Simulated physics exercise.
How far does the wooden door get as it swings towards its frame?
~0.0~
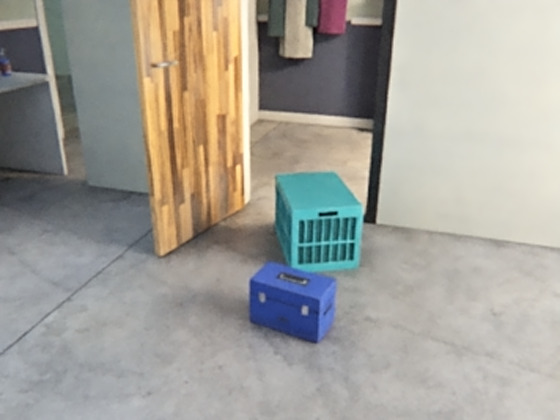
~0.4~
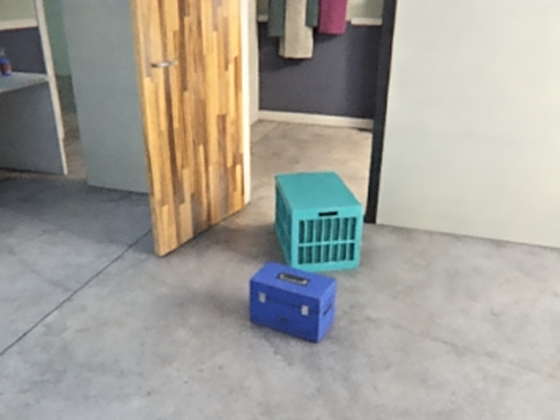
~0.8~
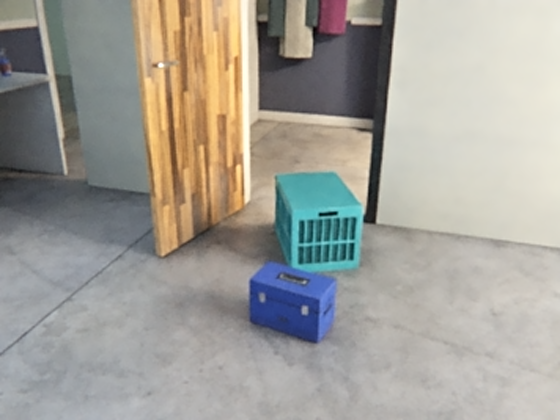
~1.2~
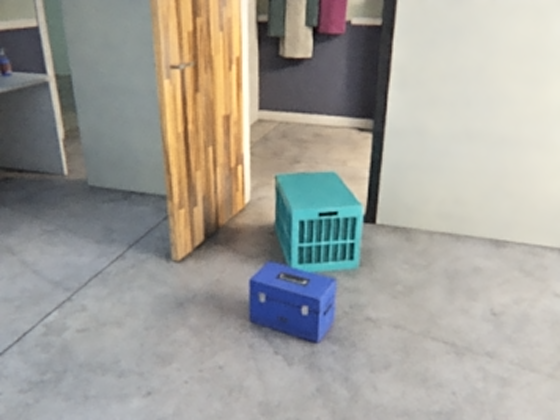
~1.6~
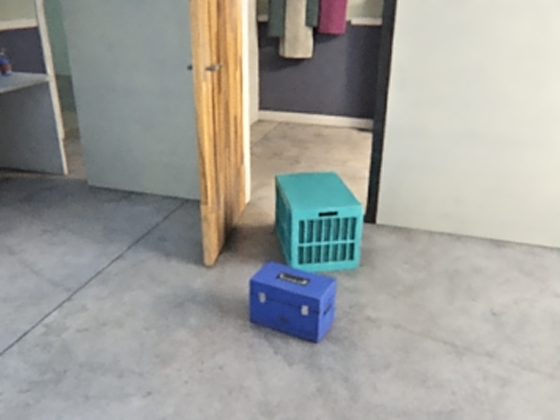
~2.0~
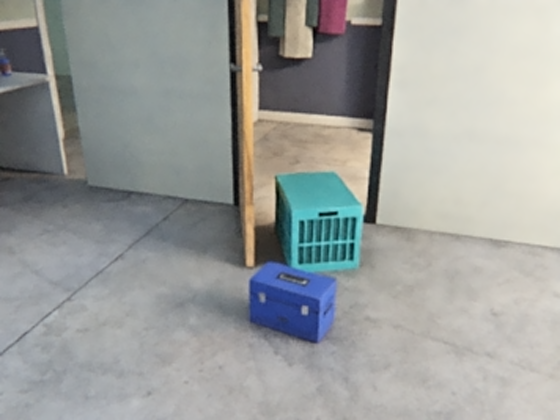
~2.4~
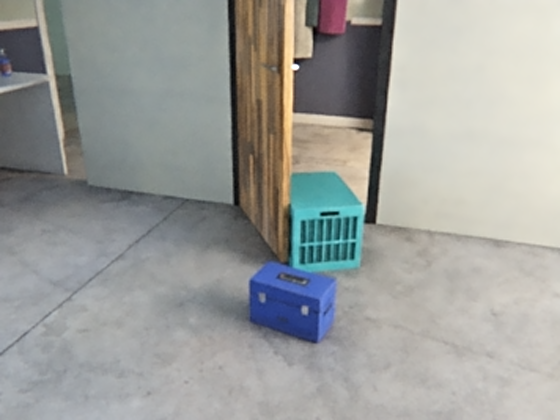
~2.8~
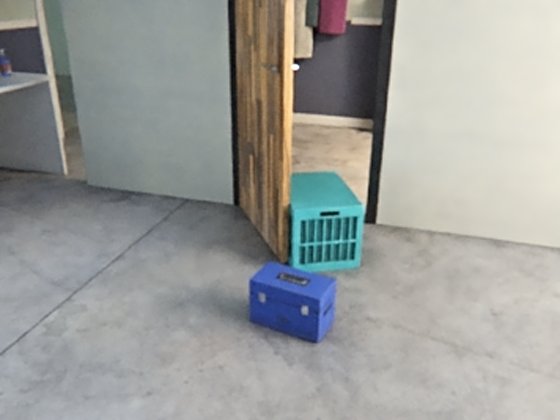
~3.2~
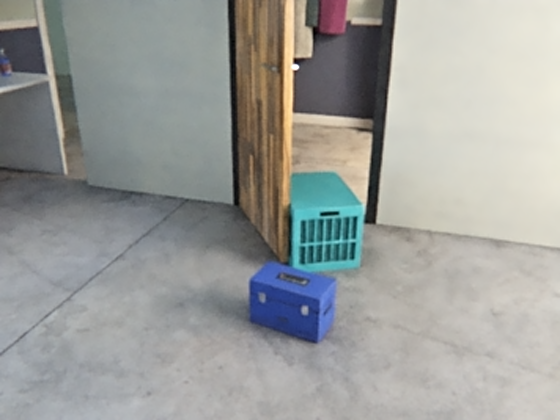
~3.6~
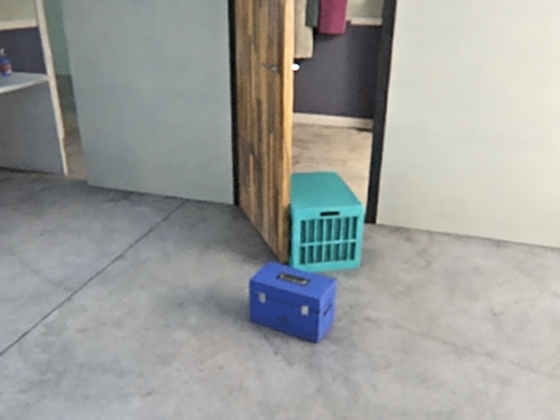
It stops short of closing, coming to rest at the left side of the turquoise crate with the doorway still partly open.
